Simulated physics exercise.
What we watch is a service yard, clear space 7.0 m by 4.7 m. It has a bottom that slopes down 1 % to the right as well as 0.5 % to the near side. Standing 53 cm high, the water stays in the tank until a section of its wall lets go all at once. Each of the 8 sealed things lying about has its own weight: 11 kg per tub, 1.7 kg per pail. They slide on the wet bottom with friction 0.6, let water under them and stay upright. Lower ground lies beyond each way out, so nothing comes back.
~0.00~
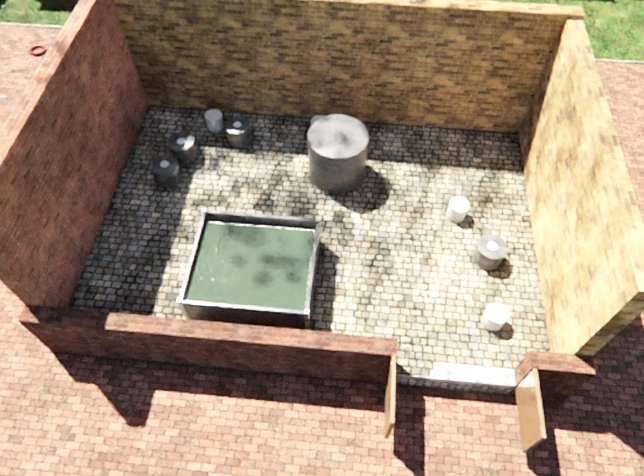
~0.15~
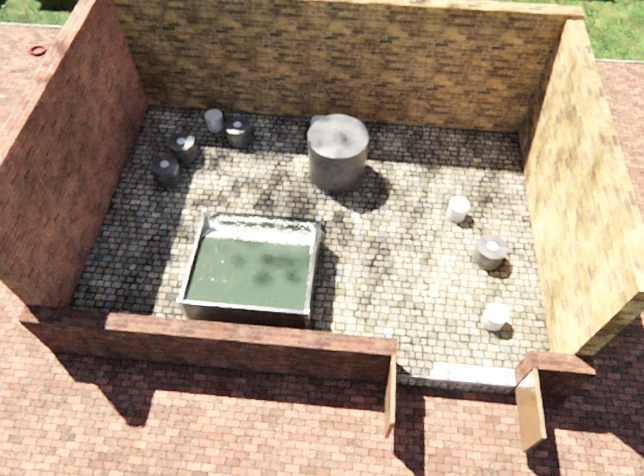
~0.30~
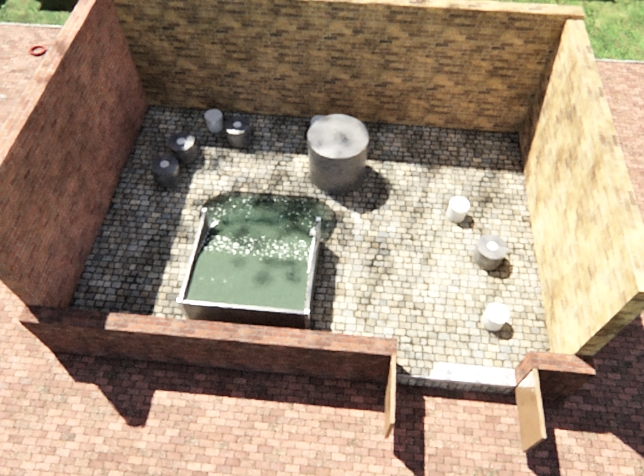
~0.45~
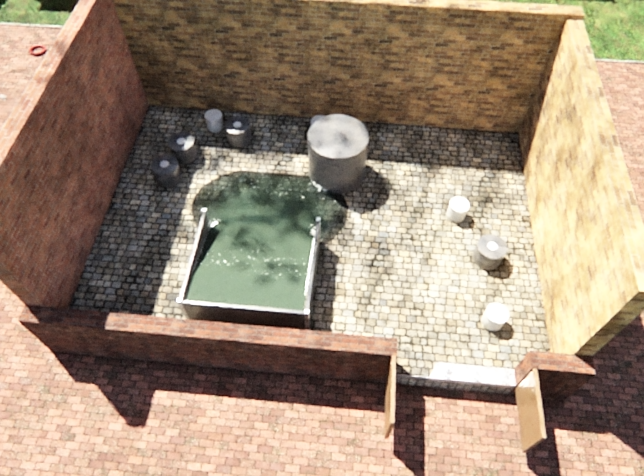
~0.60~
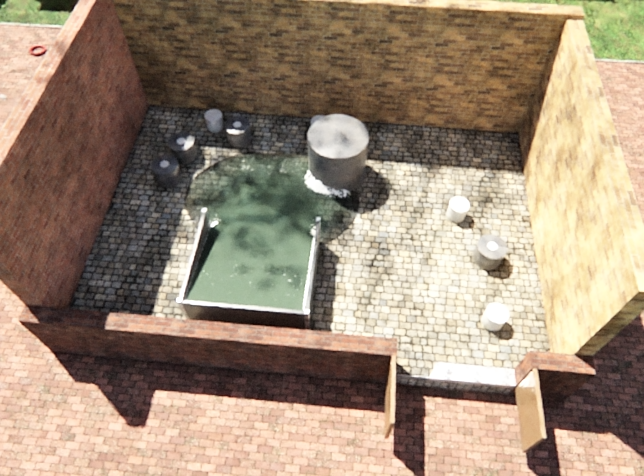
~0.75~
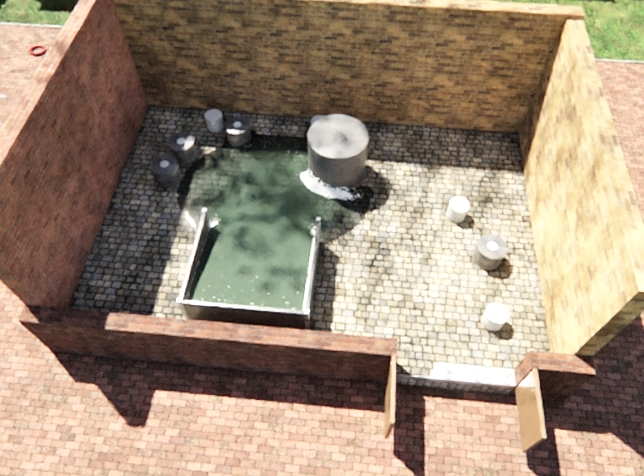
Green water pours from the open far side of a rectangular tank and spreads across the paving.
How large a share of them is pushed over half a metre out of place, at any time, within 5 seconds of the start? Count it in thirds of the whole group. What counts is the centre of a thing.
I'd guess the moved share is at minimum two thirds.
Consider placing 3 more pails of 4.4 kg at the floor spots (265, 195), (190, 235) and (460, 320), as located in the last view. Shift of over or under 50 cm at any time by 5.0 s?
So it's gets above, then stays below, then stays below.
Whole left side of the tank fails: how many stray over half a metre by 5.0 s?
The count would be 5.
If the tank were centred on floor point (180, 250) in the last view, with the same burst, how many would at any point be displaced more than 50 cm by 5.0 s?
So the tally would be 5.
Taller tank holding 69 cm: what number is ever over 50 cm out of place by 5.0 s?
Then the count would be 7.
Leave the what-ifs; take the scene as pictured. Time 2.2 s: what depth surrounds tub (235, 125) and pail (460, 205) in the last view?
I'd estimate 22 cm for the first and 2 cm for the second.
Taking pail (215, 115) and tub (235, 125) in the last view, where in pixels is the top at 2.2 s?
Near (170, 105) and (209, 100).
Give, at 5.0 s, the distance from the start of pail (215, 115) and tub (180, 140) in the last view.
The first ends 400 centimetres from its start and the second 200 centimetres.
After 1.1 s 0 of 8 are over 50 cm from their spots; 0 afloat.
After 2.2 s 3 of 8 are over 50 cm from their spots; 2 afloat.
After 3.5 s 5 of 8 are over 50 cm from their spots; 5 afloat.
After 5.0 s 6 of 8 are over 50 cm from their spots, and 6 have been at some point; 4 afloat.
